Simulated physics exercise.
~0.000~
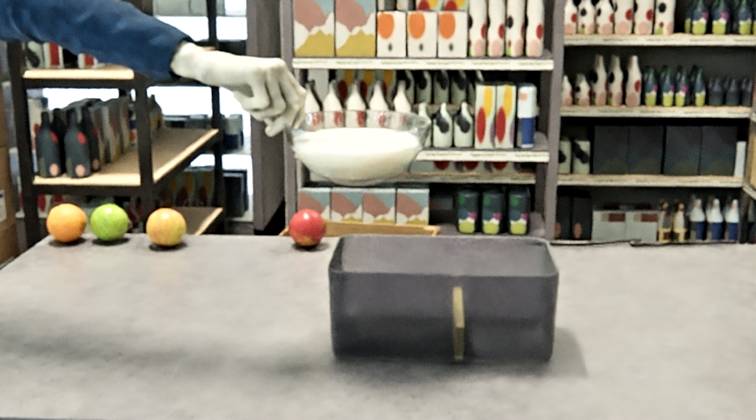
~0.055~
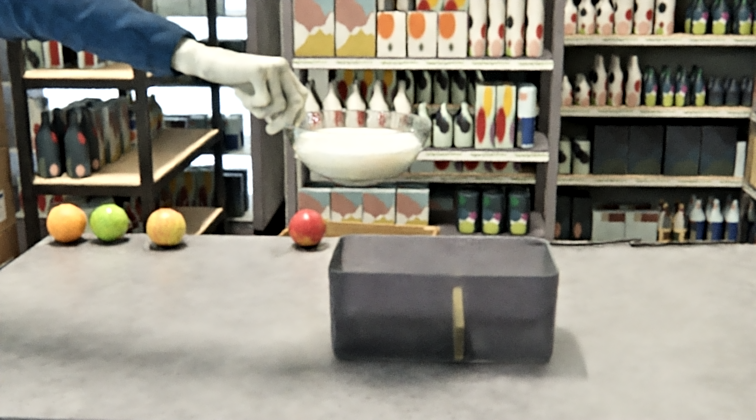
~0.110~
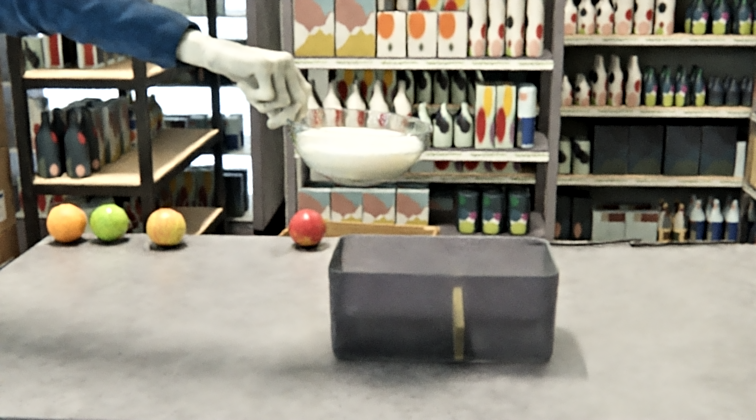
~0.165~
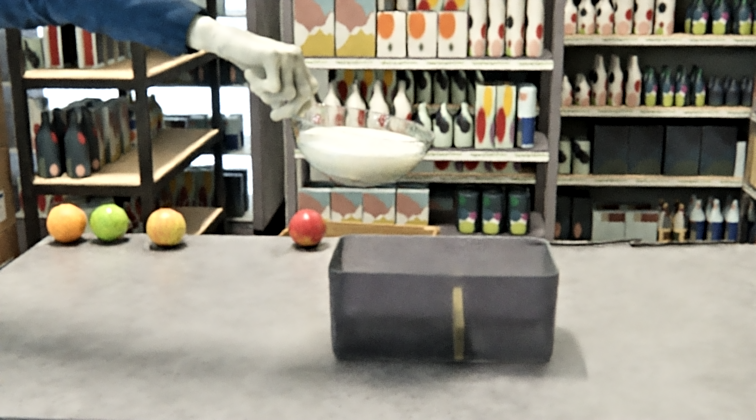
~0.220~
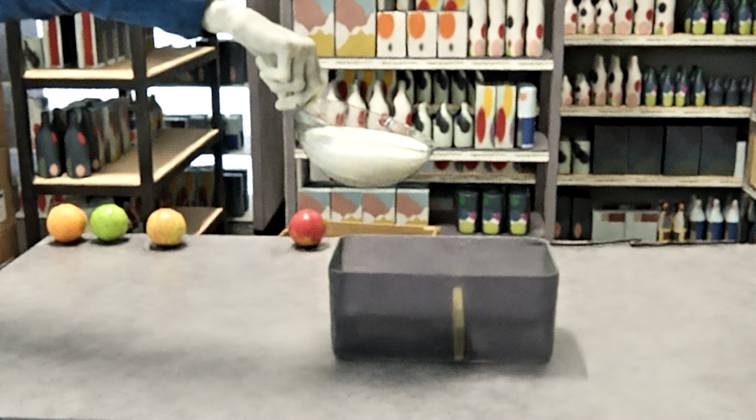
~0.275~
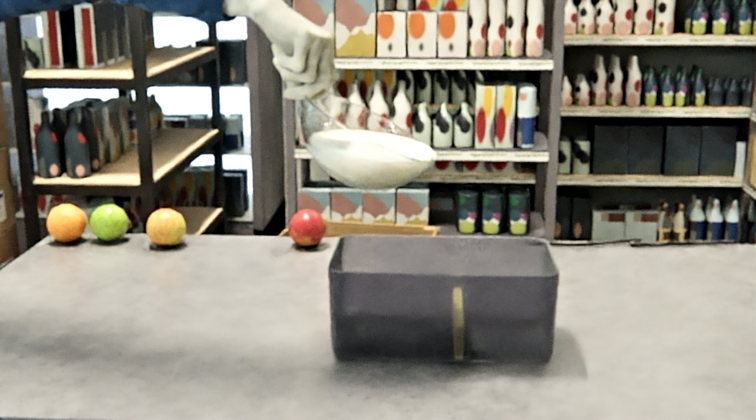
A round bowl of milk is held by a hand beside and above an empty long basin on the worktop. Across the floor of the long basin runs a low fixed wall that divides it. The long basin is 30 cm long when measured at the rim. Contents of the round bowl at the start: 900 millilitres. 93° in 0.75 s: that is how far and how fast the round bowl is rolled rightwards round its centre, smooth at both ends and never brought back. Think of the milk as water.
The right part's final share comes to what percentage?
It comes to roughly 53 %.
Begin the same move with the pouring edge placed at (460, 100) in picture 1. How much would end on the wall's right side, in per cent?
It would then come to around 70 percent.
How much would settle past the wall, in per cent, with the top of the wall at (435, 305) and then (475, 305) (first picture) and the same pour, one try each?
The first try gives 75 percent and the second 30 percent.
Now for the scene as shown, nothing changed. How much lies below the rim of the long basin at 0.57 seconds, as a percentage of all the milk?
About 42%.
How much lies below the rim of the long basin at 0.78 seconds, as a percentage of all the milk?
Some 92 percent.
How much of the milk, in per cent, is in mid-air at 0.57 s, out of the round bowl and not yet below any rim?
Roughly 40 percent.
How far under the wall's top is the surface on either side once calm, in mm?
Left about 32 mm, while the right is about 22 mm.
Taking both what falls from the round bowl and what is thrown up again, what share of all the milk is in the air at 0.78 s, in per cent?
Something like 7 per cent is in the air then.
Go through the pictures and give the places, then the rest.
In the first picture, it leans 0°; its right rim is at (430, 124); the milk meets the walls at (293, 138) and (423, 140); the long basin's rim runs from (334, 253) to (553, 257); the wall's top is at (458, 307).
In the second picture, it leans 1°; its right rim is at (431, 125); the milk meets the walls at (294, 137) and (423, 140).
In the third picture, it leans 5°; its right rim is at (432, 130); the milk meets the walls at (295, 135) and (424, 143).
In the fourth picture, it leans 11°; its right rim is at (434, 138); the milk meets the walls at (298, 134) and (426, 146).
In the fifth picture, it leans 18°; its right rim is at (435, 148); the milk meets the walls at (302, 134) and (431, 149).
In the sixth picture, it leans 28°; its right rim is at (434, 160); the milk meets the walls at (308, 136) and (432, 151); 1 per cent is over the edge.
Then, 0.57 s in, the tilt is 80° and 19 per cent is still to pour, 4 is left of the wall and 37 right of it.
Then, 0.78 s in, the tilt is 93° and 0 per cent is still to pour, 36 is left of the wall and 57 right of it.
Then, 1.01 s in, the tilt is 93° and 0 per cent is still to pour, 44 is left of the wall and 55 right of it.
Then, 1.25 s in, the tilt is 93° and 0 per cent is still to pour, 46 is left of the wall and 53 right of it.
Finally, 46 per cent lies left of the wall, 53 right of it and 1 outside.
